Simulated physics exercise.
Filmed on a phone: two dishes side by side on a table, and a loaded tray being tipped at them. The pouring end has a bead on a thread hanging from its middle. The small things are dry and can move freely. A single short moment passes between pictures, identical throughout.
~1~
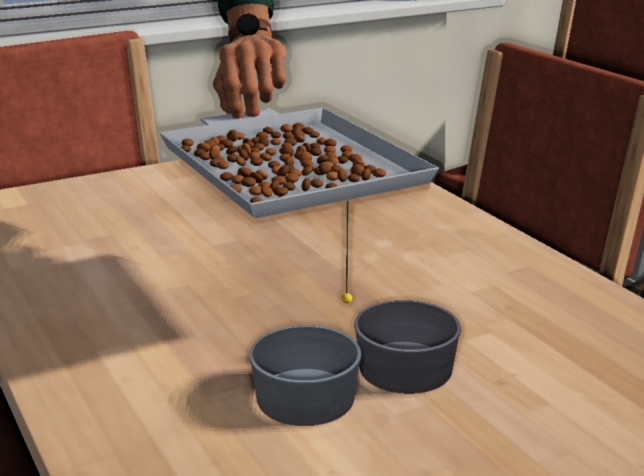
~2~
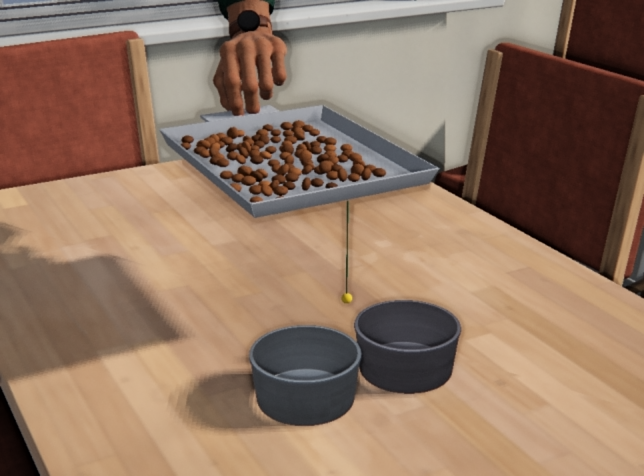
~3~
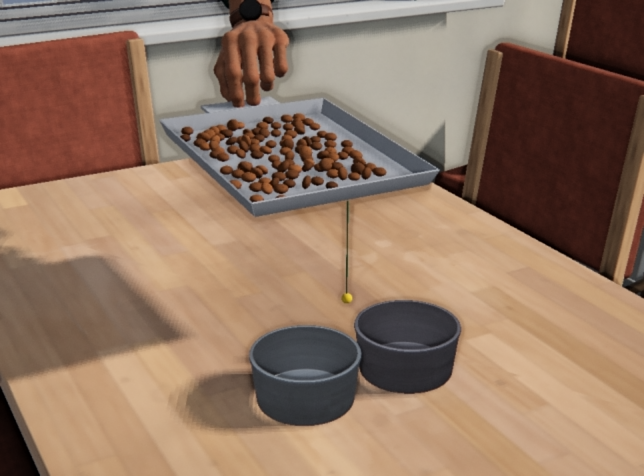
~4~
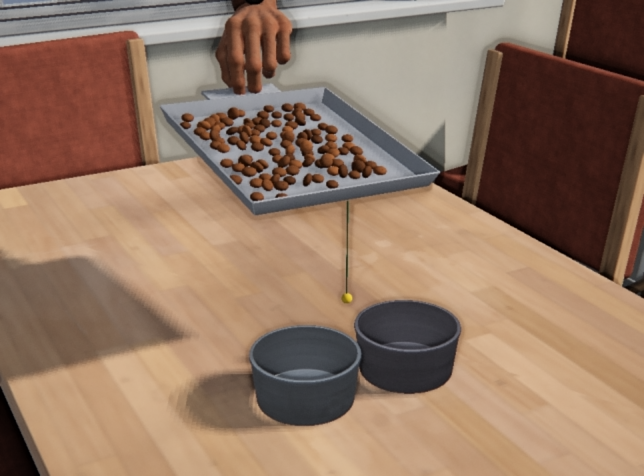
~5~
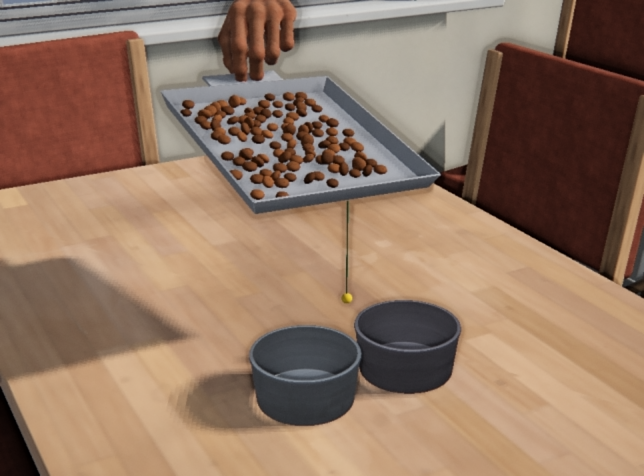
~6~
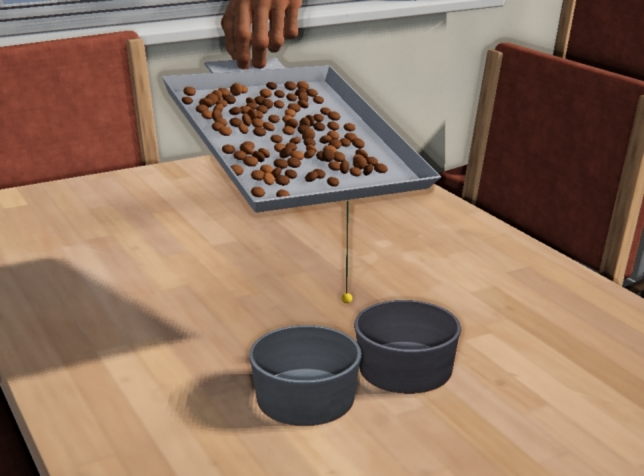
A hand gradually lifted the back of a gray tray of brown kibble above two dark dishes on a wooden table, tilting it more steeply while the pieces shifted slightly and stayed on it.
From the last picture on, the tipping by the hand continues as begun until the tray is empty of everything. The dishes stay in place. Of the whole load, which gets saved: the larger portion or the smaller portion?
The larger portion.
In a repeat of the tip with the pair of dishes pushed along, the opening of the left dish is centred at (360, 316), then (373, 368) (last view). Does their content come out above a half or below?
Taking them in turn, it's beyond half and then short of half.
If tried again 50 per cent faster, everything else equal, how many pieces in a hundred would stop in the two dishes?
It would be close to 70 per cent.
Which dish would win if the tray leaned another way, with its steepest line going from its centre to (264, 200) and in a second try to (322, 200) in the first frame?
Tilt 1: Left-side dish. Tilt 2: Left-side dish.
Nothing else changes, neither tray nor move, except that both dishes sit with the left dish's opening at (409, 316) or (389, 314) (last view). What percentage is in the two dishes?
Respectively 60 % and 70 %.
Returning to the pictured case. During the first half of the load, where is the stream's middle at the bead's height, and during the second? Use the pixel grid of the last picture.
The opening half passes (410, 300), the closing half (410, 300).
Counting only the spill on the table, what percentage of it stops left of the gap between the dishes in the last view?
Roughly 0 in a hundred.
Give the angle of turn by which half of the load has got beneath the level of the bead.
Around 90 degrees of turn.
Soon, tray tipped steeply; most on the tray; a stray few in the right dish; a small part in the air.
A while on, tray tipped past a quarter turn; a small part on the tray; a small part in the left dish; about half in the right dish; about a quarter outside both; about a quarter in the air.
Towards the end, tray tipped past a quarter turn; a small part in the left dish; about two thirds in the right dish; about a quarter outside both.
Finally, tray tipped past a quarter turn; a small part in the left dish; about two thirds in the right dish; about a quarter outside both.
